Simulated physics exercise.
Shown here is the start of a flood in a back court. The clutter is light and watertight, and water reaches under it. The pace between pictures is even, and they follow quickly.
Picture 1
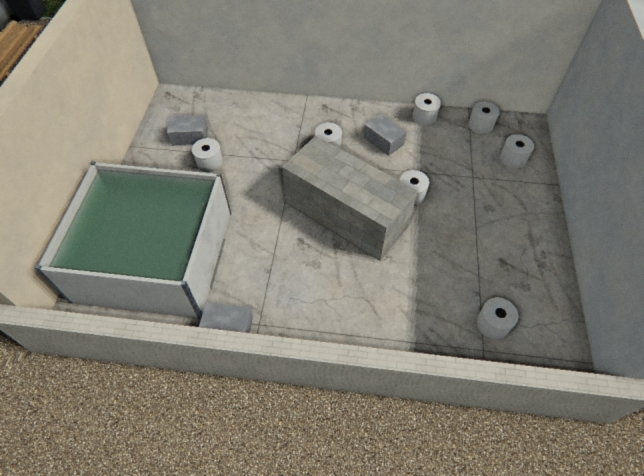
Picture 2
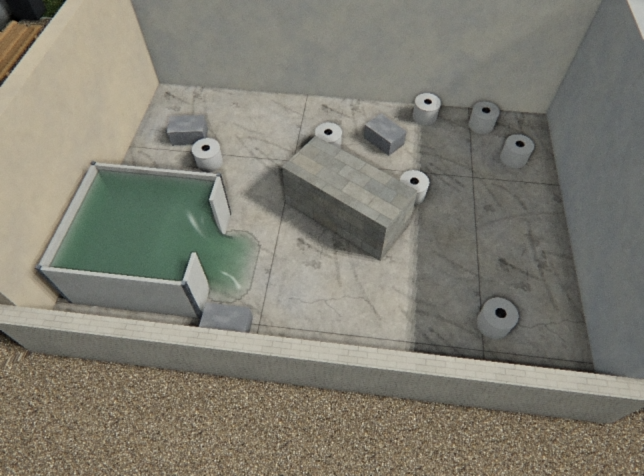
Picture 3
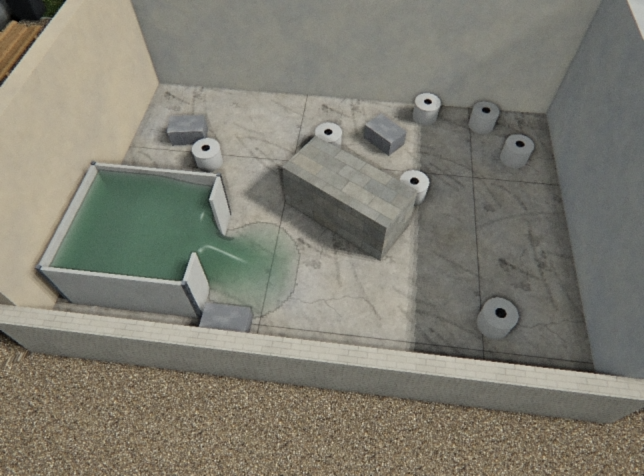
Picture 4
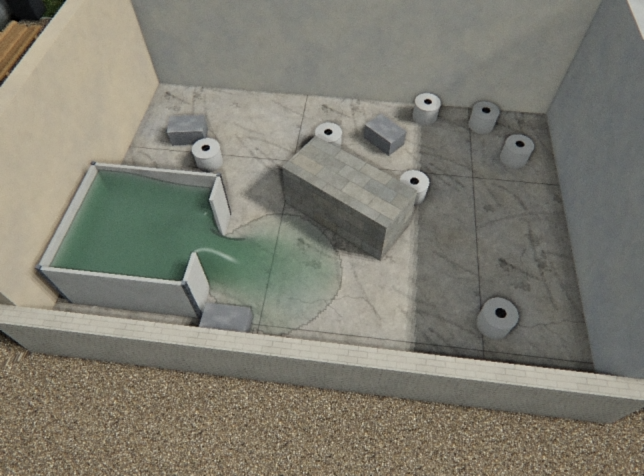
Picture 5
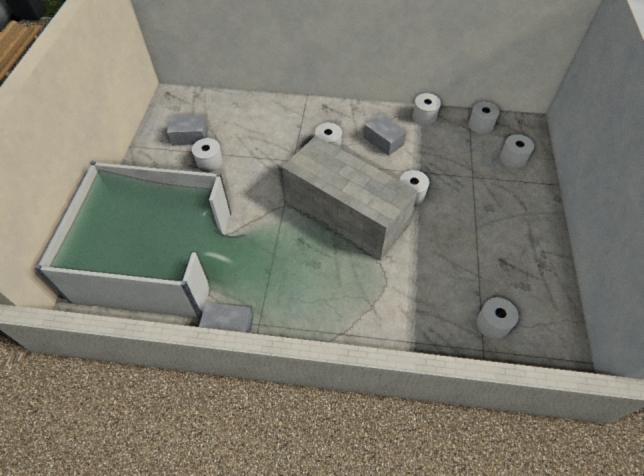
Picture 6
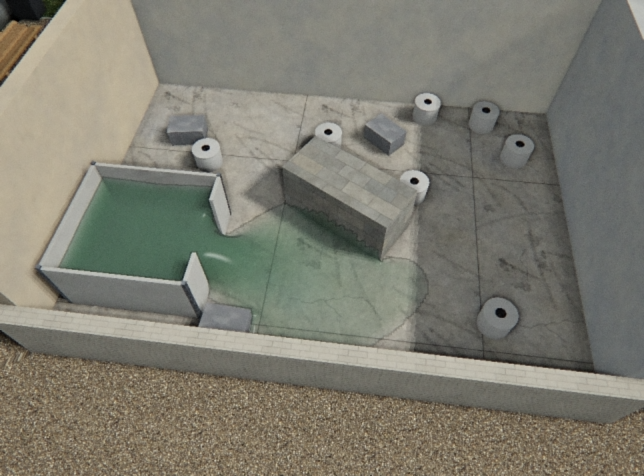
In a walled back court, green water poured through a gap in the right side of a low tank and spread rightward across the stone floor, passing a large block while the scattered objects stayed put.
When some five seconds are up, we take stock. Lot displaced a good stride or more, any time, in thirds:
The portion knocked well out of place is a third to two thirds.
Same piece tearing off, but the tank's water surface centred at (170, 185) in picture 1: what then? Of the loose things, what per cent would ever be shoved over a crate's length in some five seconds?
It should come out close to 50 %.
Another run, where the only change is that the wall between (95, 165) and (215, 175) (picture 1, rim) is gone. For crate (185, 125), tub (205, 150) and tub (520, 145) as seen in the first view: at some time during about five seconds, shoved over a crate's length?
In that order: Shifted that much, yes, that far or more.
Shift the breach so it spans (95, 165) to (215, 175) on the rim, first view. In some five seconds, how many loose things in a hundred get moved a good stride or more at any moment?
Result: Close to 80 %.
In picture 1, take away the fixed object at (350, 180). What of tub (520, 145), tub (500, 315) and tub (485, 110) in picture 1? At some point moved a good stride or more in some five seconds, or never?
First one was driven off; second one was driven off; third one was driven off.
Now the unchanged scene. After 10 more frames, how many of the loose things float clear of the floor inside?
Exactly 1 of them.
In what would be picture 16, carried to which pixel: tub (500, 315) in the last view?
Estimated position: Roughly (590, 316).
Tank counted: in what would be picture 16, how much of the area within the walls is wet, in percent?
My answer would be close to 45 per cent.
A moment on, 0 of 10 are well off their spots; 0 afloat.
Next, 1 of 10 are well off their spots; 1 afloat.
Later, 1 of 10 are well off their spots; 1 afloat.
In the end, 5 of 10 are well off their spots, and 5 have been at some point; 4 afloat.
